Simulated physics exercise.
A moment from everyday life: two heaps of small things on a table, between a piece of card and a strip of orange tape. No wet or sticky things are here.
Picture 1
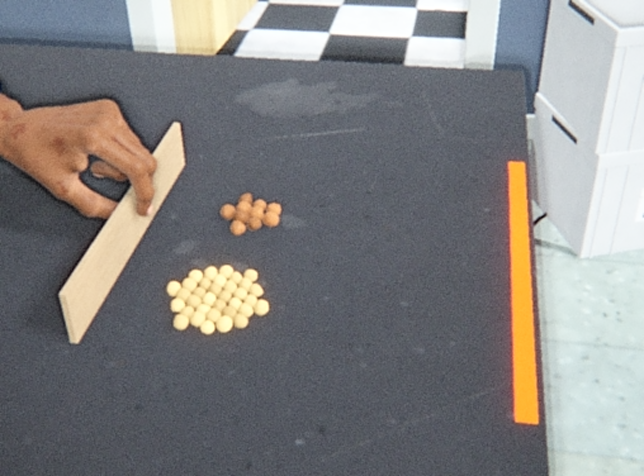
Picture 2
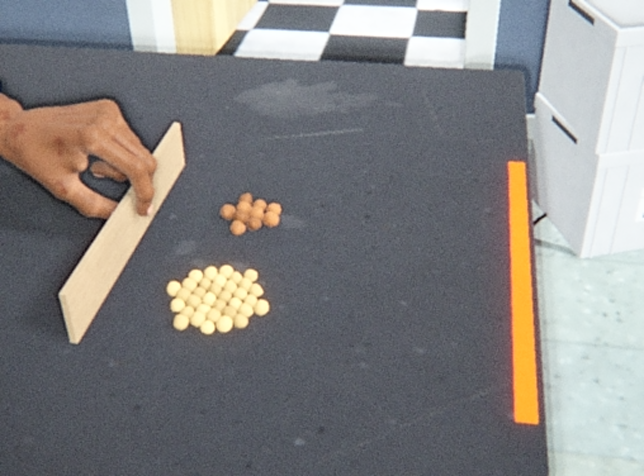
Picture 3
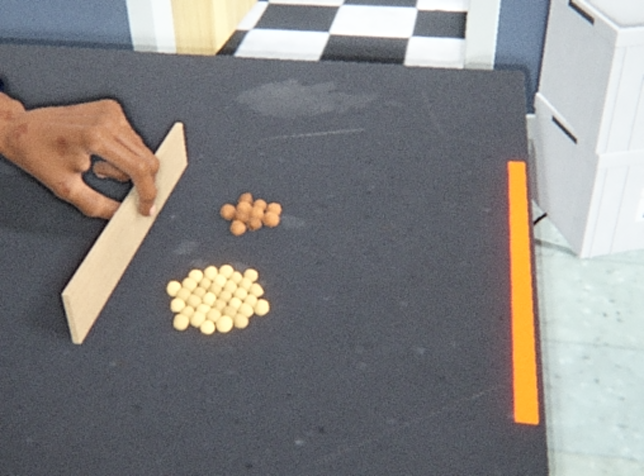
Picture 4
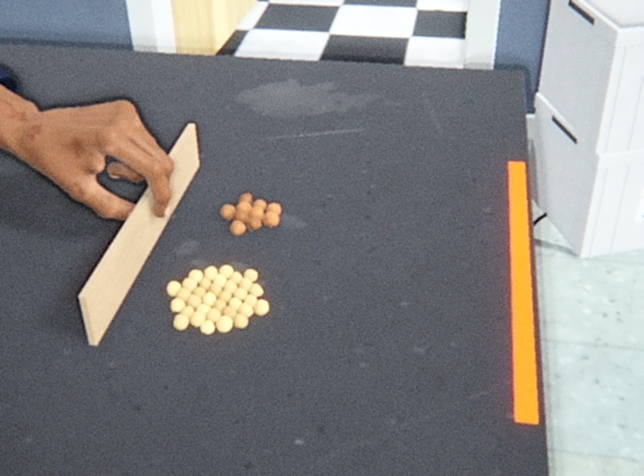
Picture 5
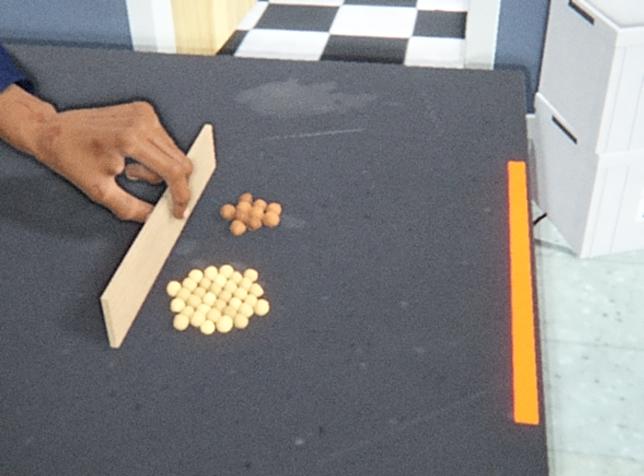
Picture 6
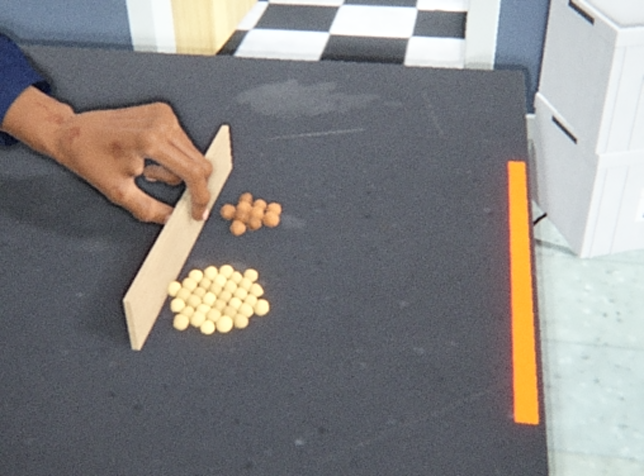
In this clip, a hand holds an upright piece of card still on a dark table, then slides it right toward a small heap of brown balls and a larger heap of pale yellow ones, which stay in place.
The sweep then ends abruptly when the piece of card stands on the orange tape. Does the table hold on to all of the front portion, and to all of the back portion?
Outcome: Front portion: Partly lost; back portion: Partly lost.
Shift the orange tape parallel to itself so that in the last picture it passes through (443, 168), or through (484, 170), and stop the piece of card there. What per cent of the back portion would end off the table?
Off the table: Close to 0 % for the first line, close to 0 % for the second.
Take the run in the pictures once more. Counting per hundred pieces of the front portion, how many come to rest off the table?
Once everything settles, roughly 90 percent.
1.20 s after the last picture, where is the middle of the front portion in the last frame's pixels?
Centre at that time, last view: Approx. (367, 313).
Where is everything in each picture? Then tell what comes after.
The first frame shows piece of card at (78, 301), at rest; orange tape at (517, 173), right by the edge; edge at (538, 276); front portion at (225, 297), some dried chickpeas; back portion at (257, 214), a few hazelnuts.
The second frame shows piece of card at (78, 301), at rest; back portion at (257, 214).
The third frame shows piece of card at (81, 301); front portion at (225, 297).
The fourth frame shows piece of card at (97, 303); back portion at (257, 214).
The fifth frame shows piece of card at (119, 305); front portion at (225, 297).
The sixth frame shows piece of card at (140, 307); orange tape at (517, 173); edge at (538, 276); front portion at (225, 297); back portion at (257, 214).
Then, 1.20 s after the last picture, piece of card still moving, near (360, 214); front portion all on the table, its front near (395, 328); back portion all on the table, its front near (387, 229).
Then, 2.41 s after the last picture, piece of card stopped at the orange tape; front portion about half over the edge; back portion about a third over the edge.
Then, 2.69 s after the last picture, piece of card stopped at the orange tape; front portion nearly all over the edge; back portion all over the edge.
At rest, piece of card stopped at the orange tape; front portion nearly all over the edge; back portion all over the edge.
